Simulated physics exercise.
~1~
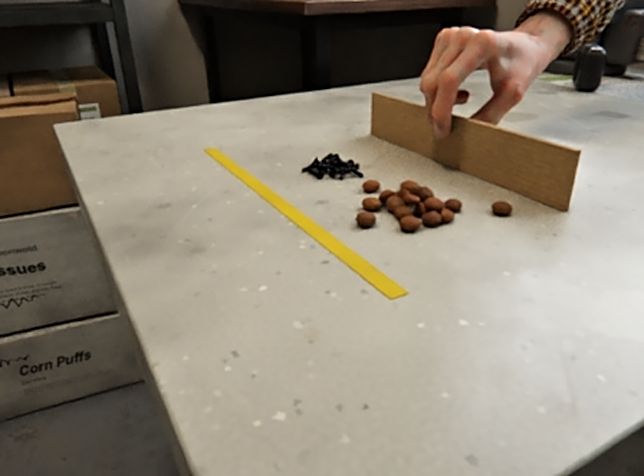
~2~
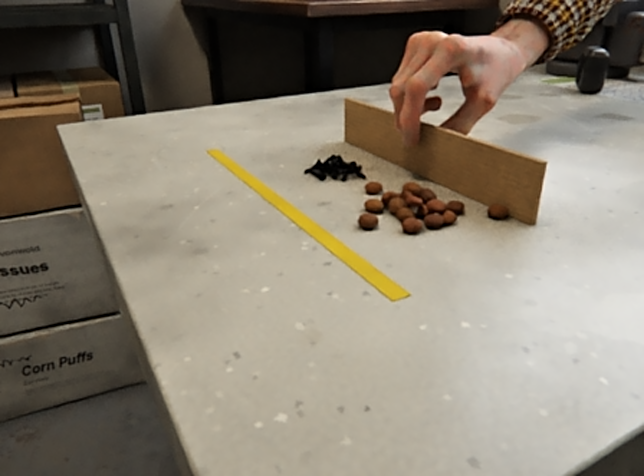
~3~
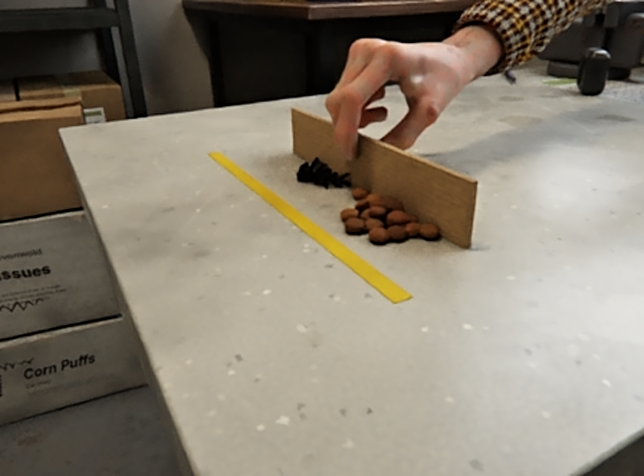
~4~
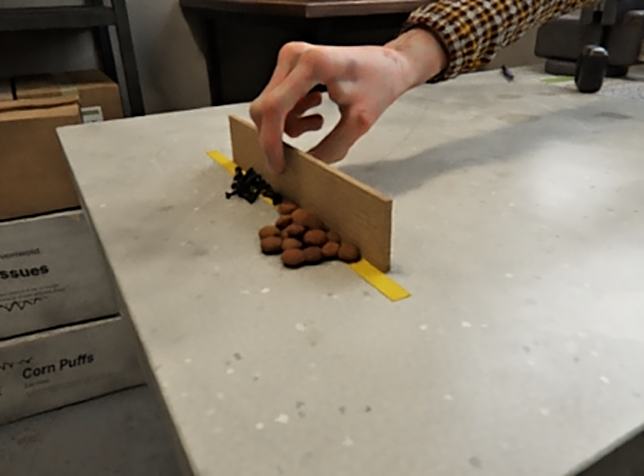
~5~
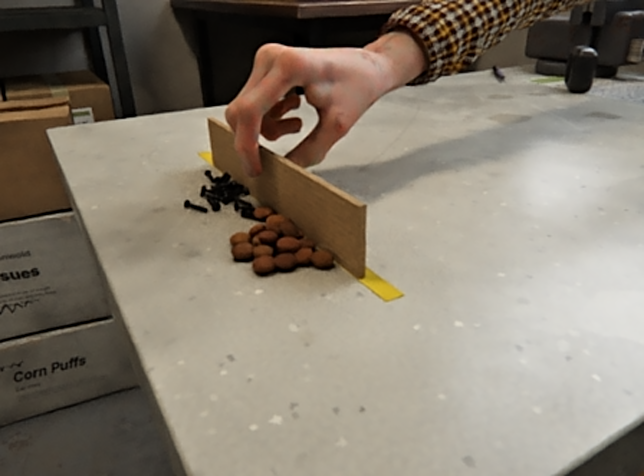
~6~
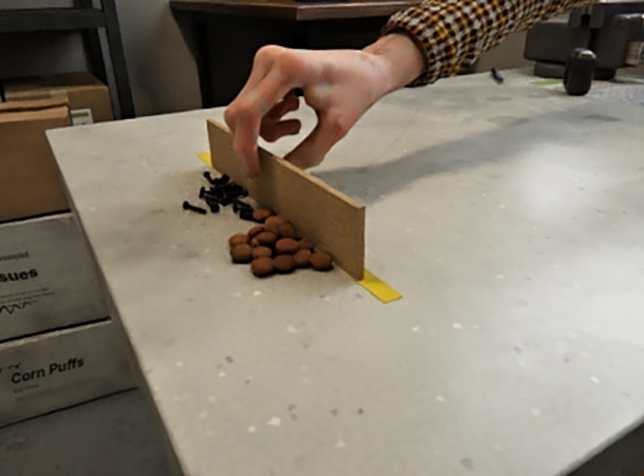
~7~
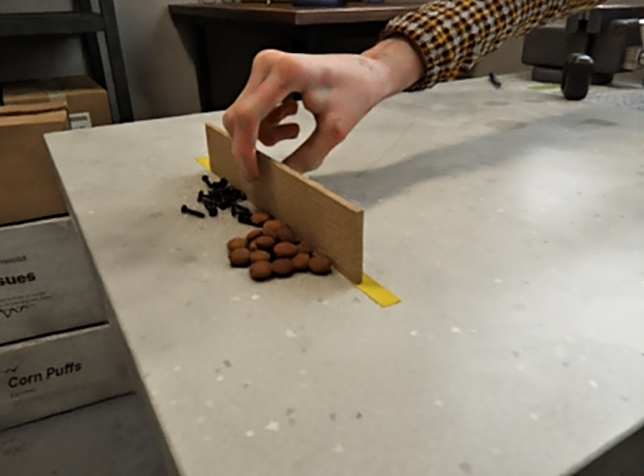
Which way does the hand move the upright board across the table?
The hand moves the board to the left, pushing the small brown and black pieces along with it.
